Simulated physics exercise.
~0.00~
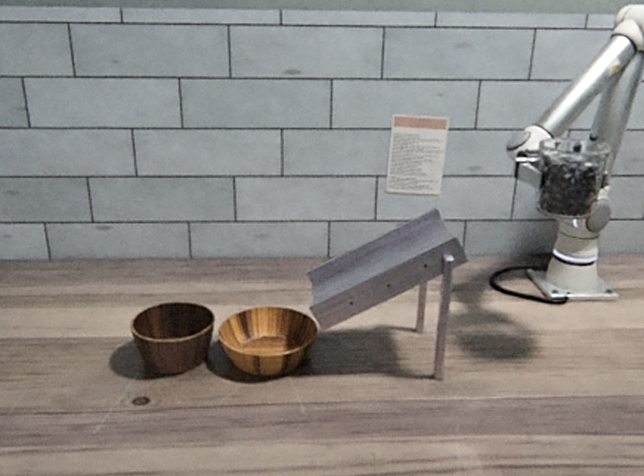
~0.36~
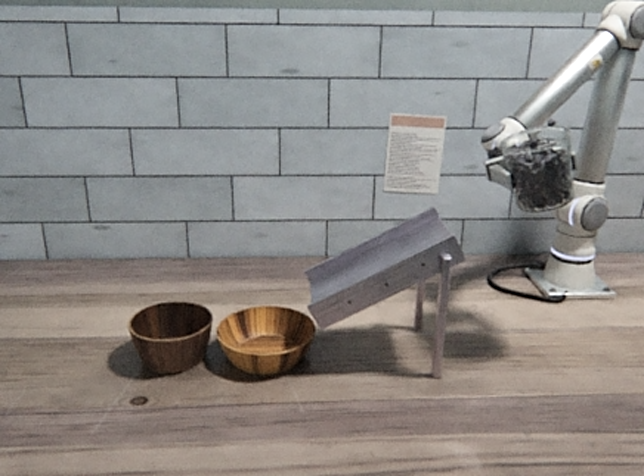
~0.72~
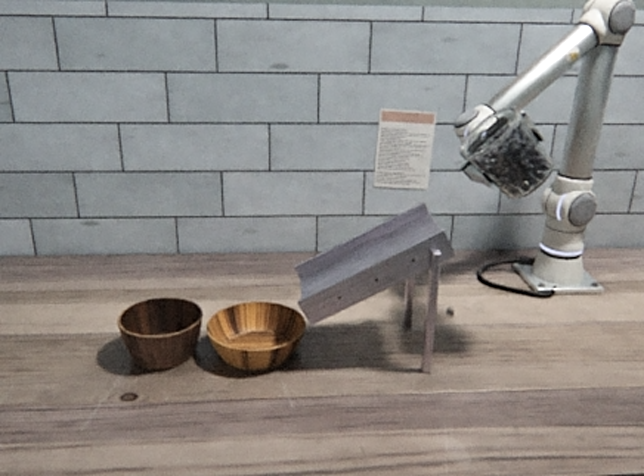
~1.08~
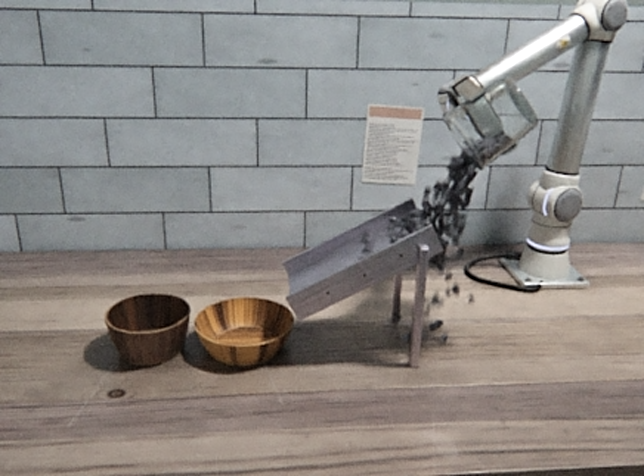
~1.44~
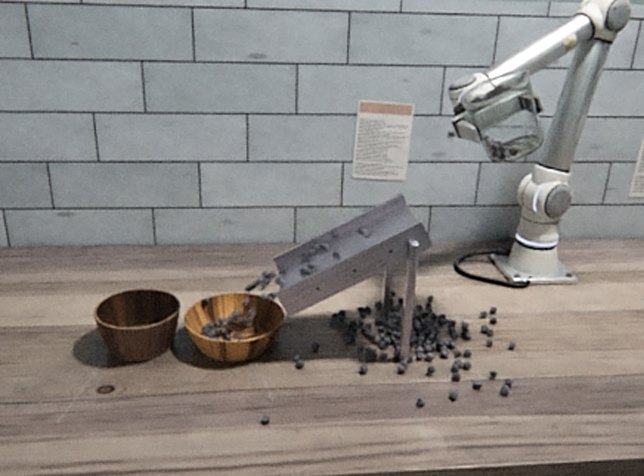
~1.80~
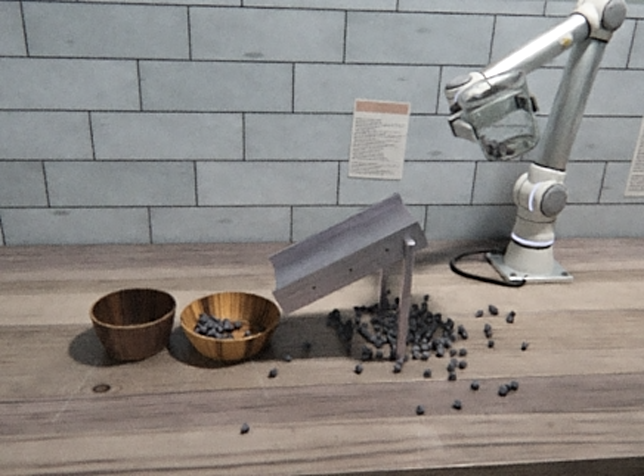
A robot arm tips dark pebbles onto a chute; some reach a bowl, most spill below.
